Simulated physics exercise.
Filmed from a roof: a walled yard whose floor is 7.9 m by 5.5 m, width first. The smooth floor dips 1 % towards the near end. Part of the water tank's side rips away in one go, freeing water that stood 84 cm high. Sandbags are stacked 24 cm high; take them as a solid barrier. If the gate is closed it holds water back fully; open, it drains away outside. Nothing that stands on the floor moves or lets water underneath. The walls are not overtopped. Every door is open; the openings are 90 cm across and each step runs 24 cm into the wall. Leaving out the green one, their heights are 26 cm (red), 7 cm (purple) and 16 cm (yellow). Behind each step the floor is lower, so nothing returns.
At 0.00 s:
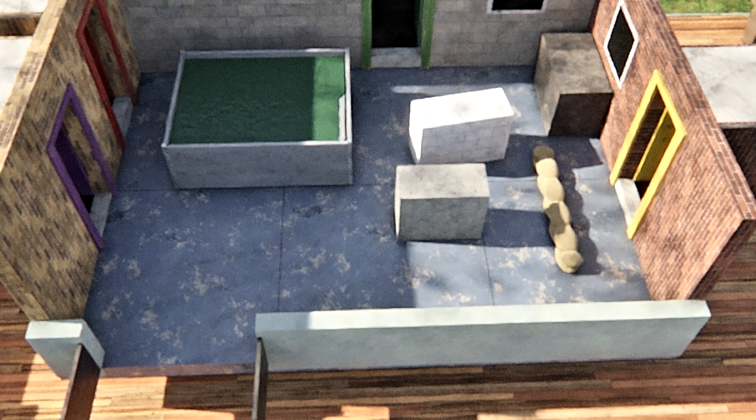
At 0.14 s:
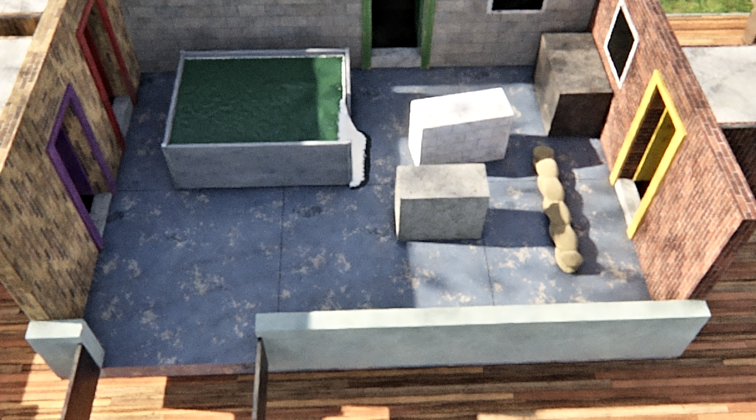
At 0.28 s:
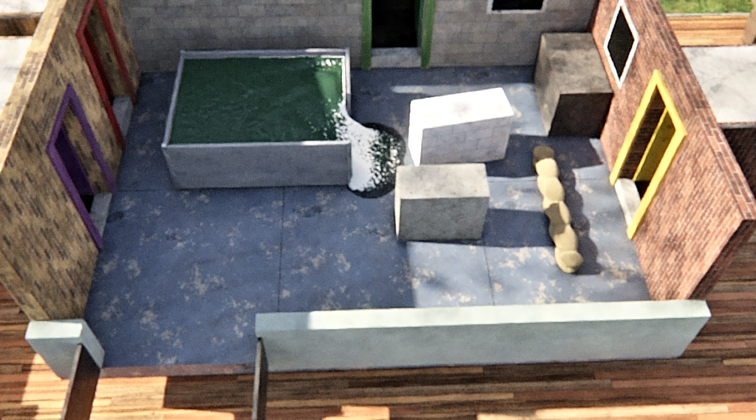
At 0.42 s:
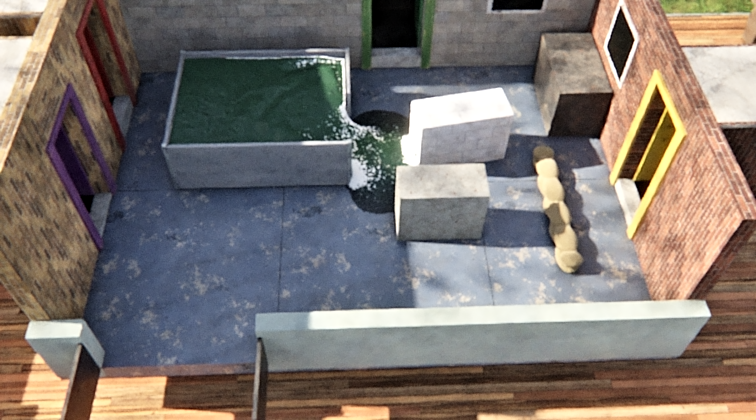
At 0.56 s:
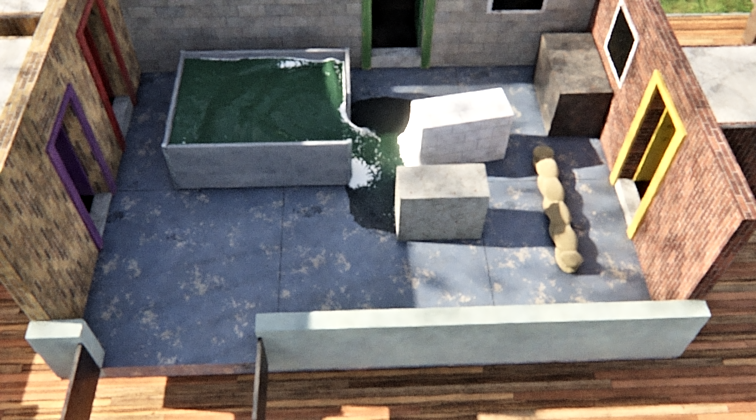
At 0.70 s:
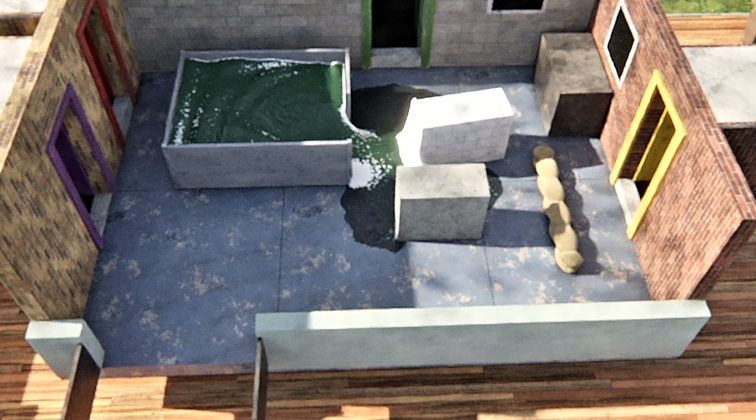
A grey tank of green water stood still in a walled yard until its right side broke open, and foaming water poured out, spreading a dark puddle around two nearby blocks.
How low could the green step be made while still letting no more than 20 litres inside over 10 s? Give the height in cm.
Close to 18 cm is just enough.
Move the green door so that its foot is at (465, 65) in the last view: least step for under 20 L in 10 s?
Roughly 19 cm.
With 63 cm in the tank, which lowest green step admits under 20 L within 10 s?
Then roughly 12.0 cm.
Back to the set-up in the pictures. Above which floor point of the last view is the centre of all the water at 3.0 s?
At about (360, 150).
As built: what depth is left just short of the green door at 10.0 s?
Roughly 14.5 cm deep.
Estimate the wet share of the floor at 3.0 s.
Near 60 per cent is wet.
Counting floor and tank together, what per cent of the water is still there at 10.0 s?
About 94 per cent.
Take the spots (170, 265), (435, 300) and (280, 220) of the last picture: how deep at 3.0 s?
In that order: 0, 1 and 1 cm.
After 1.4 s water covers 25 % of the floor, deepest (64 cm) near (410, 151); 5 cm at the green door, 0 litres in over its 25 cm step.
After 3.0 s water covers 60 % of the floor, deepest (48 cm) near (569, 67); 17 cm at the green door, 0 litres in over its 25 cm step.
After 10.0 s water covers 95 % of the floor, deepest (21 cm) near (592, 139); 14 cm at the green door, 0 litres in over its 25 cm step.
At the green door as built, the water arrived by 1.1 s and peaked near 25 cm at 5.6 s.
Run again over the same 10 s with other heights there, 60 litres in over 15 cm, 10 litres over 20 cm. The limit of 20 litres is kept from about 18 cm up.
